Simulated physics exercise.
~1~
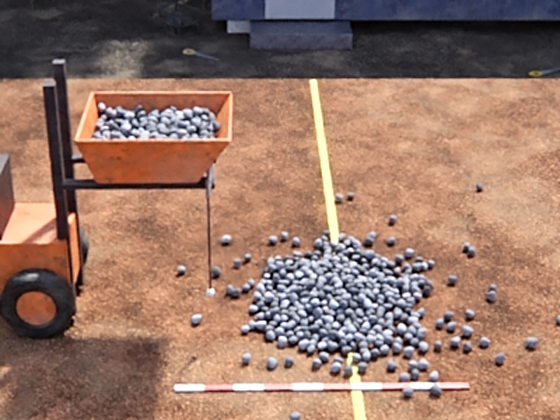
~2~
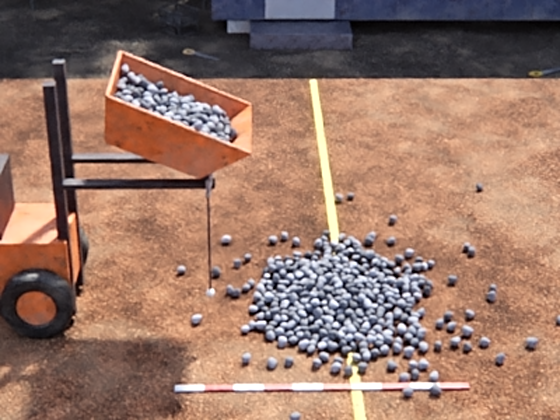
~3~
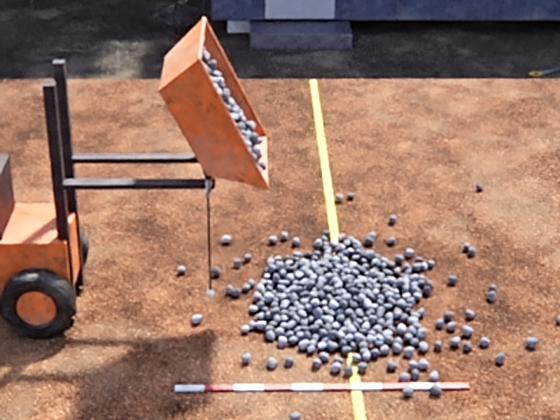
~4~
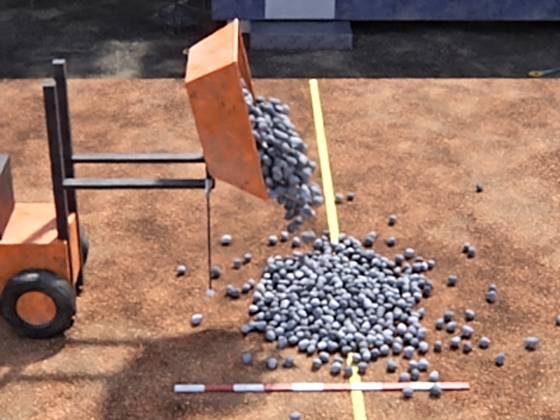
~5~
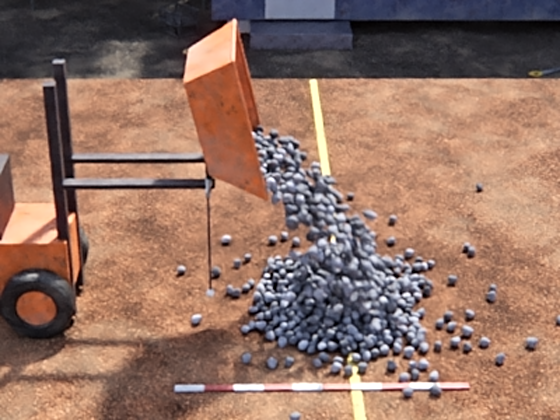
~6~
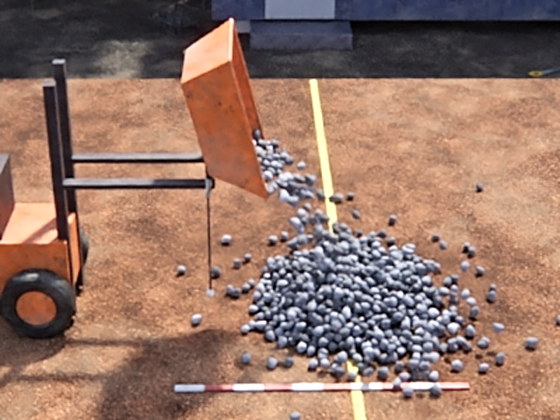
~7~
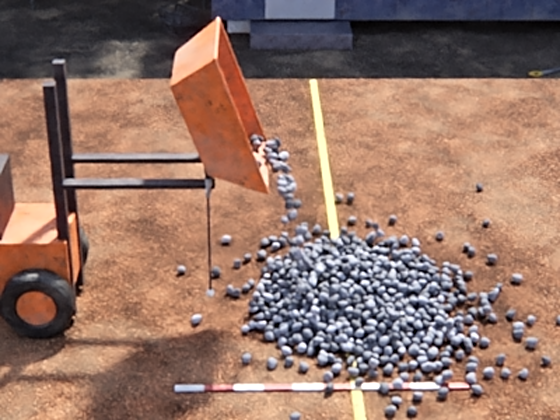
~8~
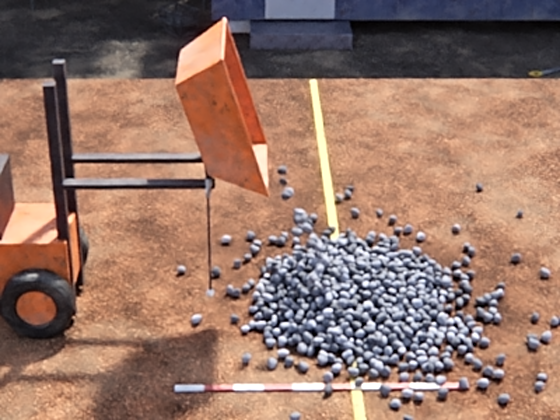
An orange skip on a forklift tips steeply to the right and pours grey cobbles onto a pile lying across a yellow line, then rocks back and forth as the rest tumble out, leaving it empty above a wider heap with stones scattered rightward.
